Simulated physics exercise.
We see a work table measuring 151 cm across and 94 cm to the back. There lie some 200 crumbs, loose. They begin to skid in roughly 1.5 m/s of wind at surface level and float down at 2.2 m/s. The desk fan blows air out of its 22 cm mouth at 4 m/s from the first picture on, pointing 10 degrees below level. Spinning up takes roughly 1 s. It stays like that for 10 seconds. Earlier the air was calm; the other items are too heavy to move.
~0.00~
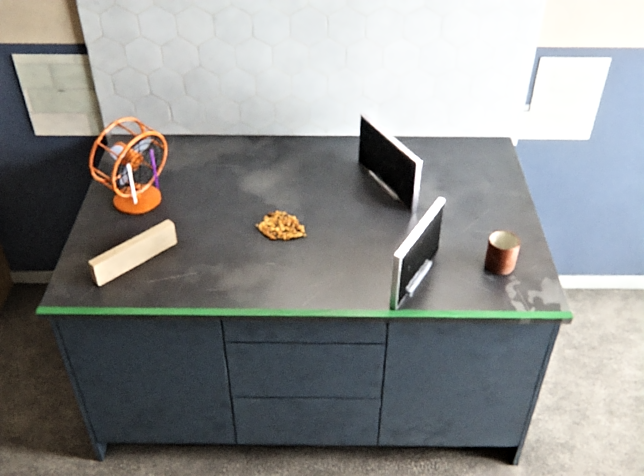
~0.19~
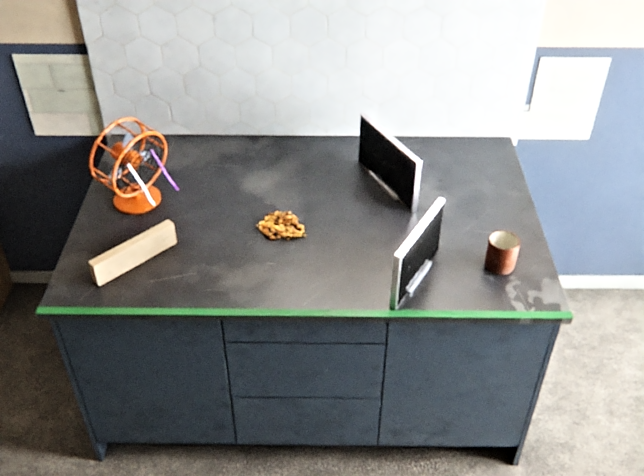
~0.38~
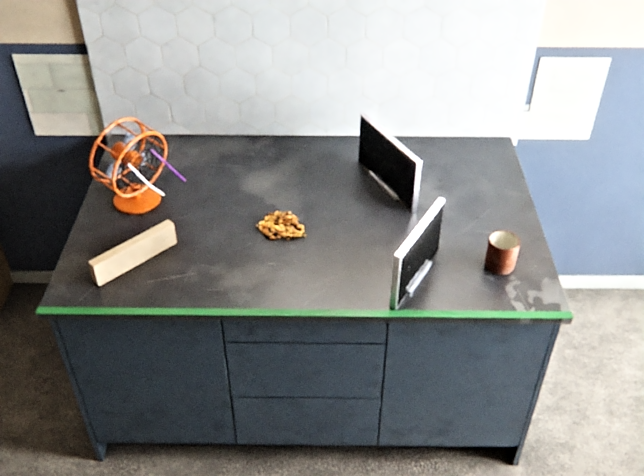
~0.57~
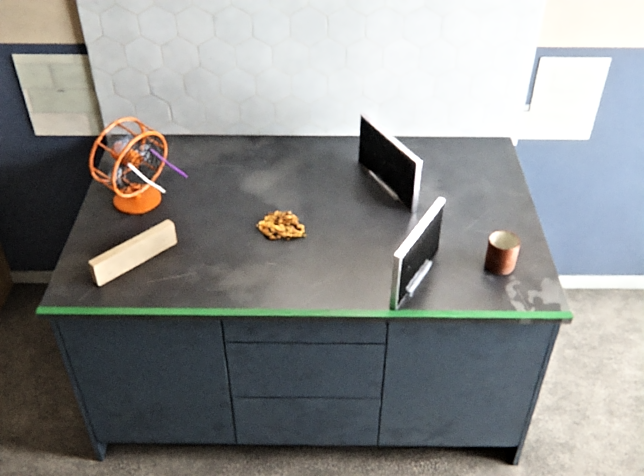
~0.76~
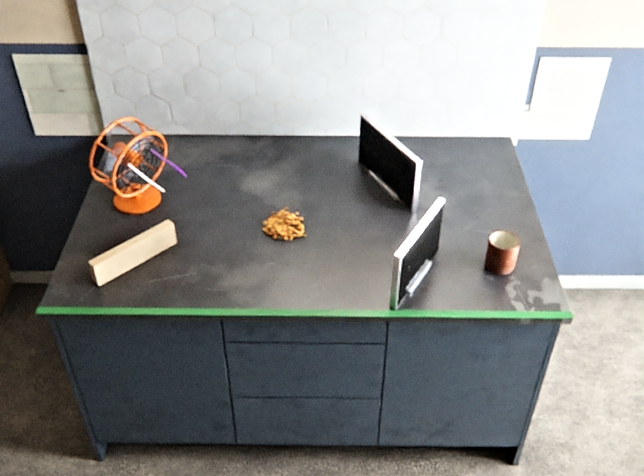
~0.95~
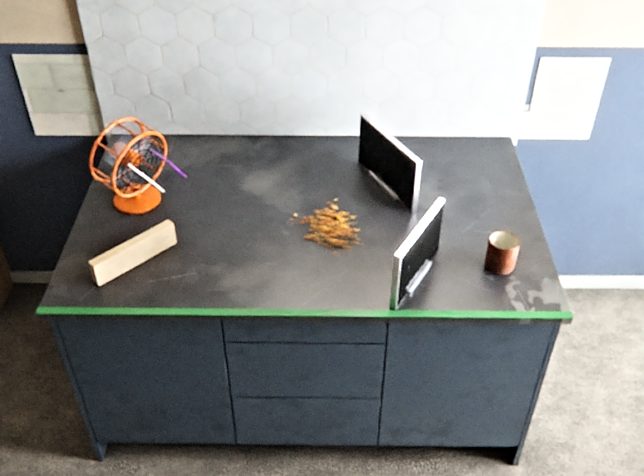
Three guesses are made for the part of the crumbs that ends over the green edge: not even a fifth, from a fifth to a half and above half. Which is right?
The share stays below a fifth.
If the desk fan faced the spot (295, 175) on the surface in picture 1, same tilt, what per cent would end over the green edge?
Then roughly 0 per cent.
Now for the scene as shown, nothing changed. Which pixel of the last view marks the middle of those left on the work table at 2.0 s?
(462, 214).
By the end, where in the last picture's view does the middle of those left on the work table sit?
(474, 211).
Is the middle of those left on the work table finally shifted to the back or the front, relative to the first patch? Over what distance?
Backward, about 10 cm.
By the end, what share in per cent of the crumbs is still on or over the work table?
Near 40 %.
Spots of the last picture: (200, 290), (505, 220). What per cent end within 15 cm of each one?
Estimates in listed order: 0 %; 20 %.
After 2.0 s the count stands so, 0 % are over the green edge; the middle of those still in play is near (462, 214).
After 3.2 s the count stands so, 0 % are over the green edge; the middle of those still in play is near (472, 210).
After 5.5 s the count stands so, 0 % are over the green edge; the middle of those still in play is near (471, 212).
After 10.0 s, at the end, 0 % are over the green edge; the middle of those still in play is near (474, 211).
